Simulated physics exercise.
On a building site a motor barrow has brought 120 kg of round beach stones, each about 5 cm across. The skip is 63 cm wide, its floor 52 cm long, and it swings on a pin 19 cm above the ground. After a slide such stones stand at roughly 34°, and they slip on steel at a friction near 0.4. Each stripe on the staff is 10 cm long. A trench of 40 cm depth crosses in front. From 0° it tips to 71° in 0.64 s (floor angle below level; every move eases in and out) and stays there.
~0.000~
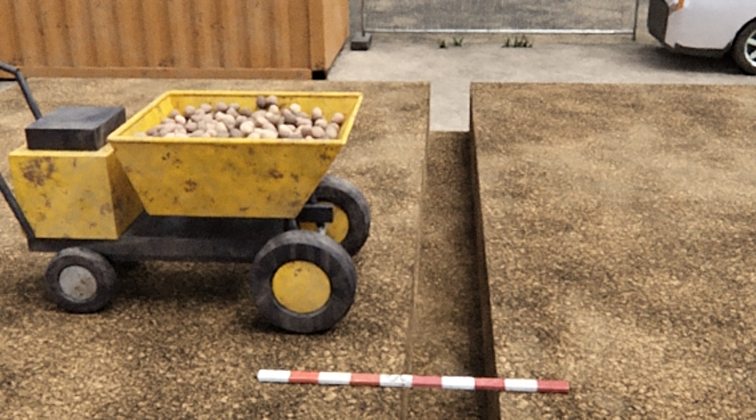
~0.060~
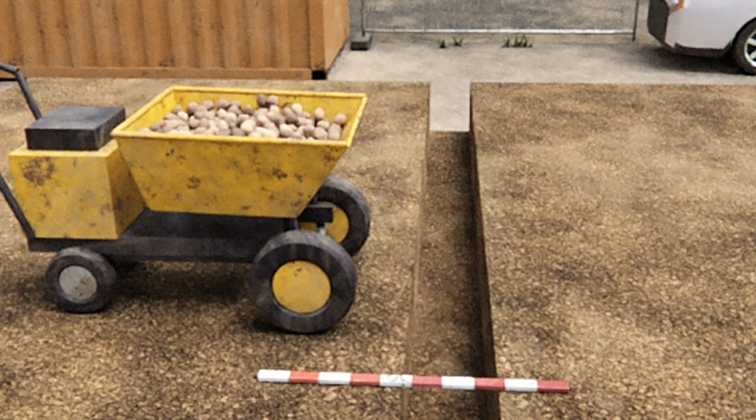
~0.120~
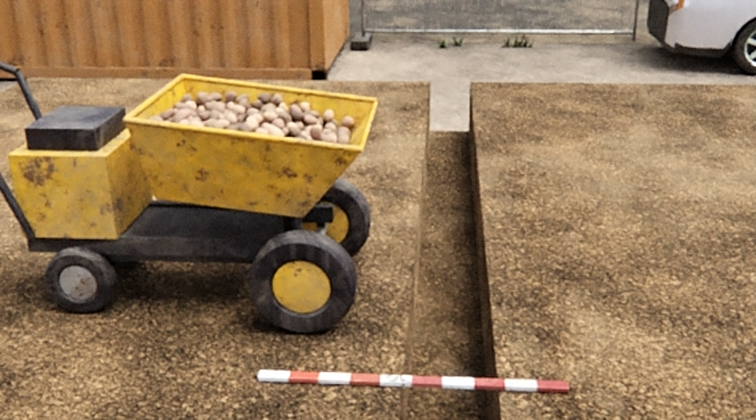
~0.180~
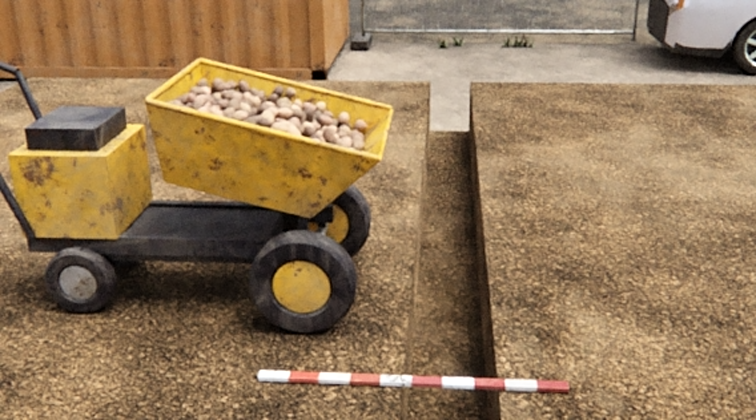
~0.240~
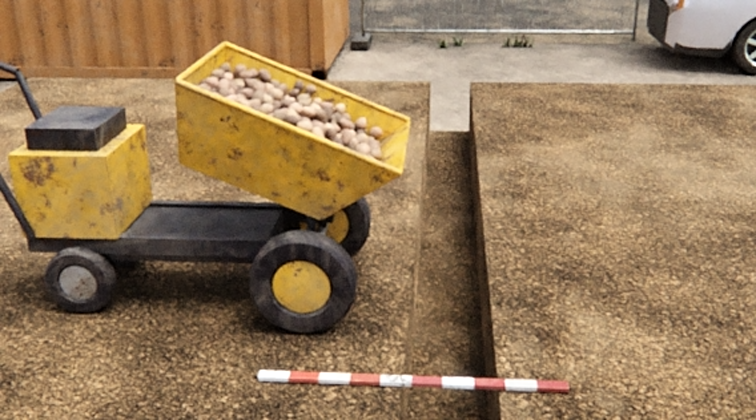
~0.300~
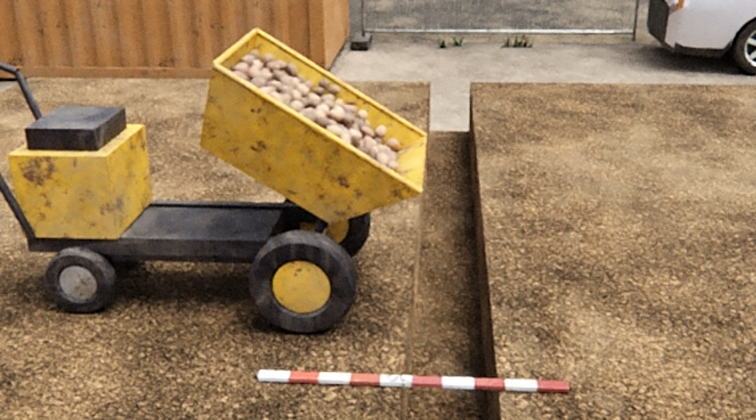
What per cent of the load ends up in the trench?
Close to 27 in a hundred.
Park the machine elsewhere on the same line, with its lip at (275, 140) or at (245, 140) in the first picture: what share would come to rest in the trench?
About 75 and 90 per cent.
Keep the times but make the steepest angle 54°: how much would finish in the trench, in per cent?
Then about 15 per cent.
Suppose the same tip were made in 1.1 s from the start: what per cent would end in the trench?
Then about 40 per cent.
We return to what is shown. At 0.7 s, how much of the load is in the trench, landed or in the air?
Some 5 per cent.
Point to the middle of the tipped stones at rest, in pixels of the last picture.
Near (552, 295).
After 0.5 s the floor is at 60°; 100 % in the skip; the foremost stones are at (440, 215).
After 0.7 s the floor is at 71°; 68 % in the skip, 5 % in the trench, 27 % past the trench; the foremost stones are at (565, 306).
After 1.1 s the floor is at 71°; 17 % in the skip, 10 % in the trench, 73 % past the trench; the foremost stones are past the picture's edge.
After 3.0 s the floor is at 71°; 0 % in the skip, 27 % in the trench, 73 % past the trench; the foremost stones are past the picture's edge.
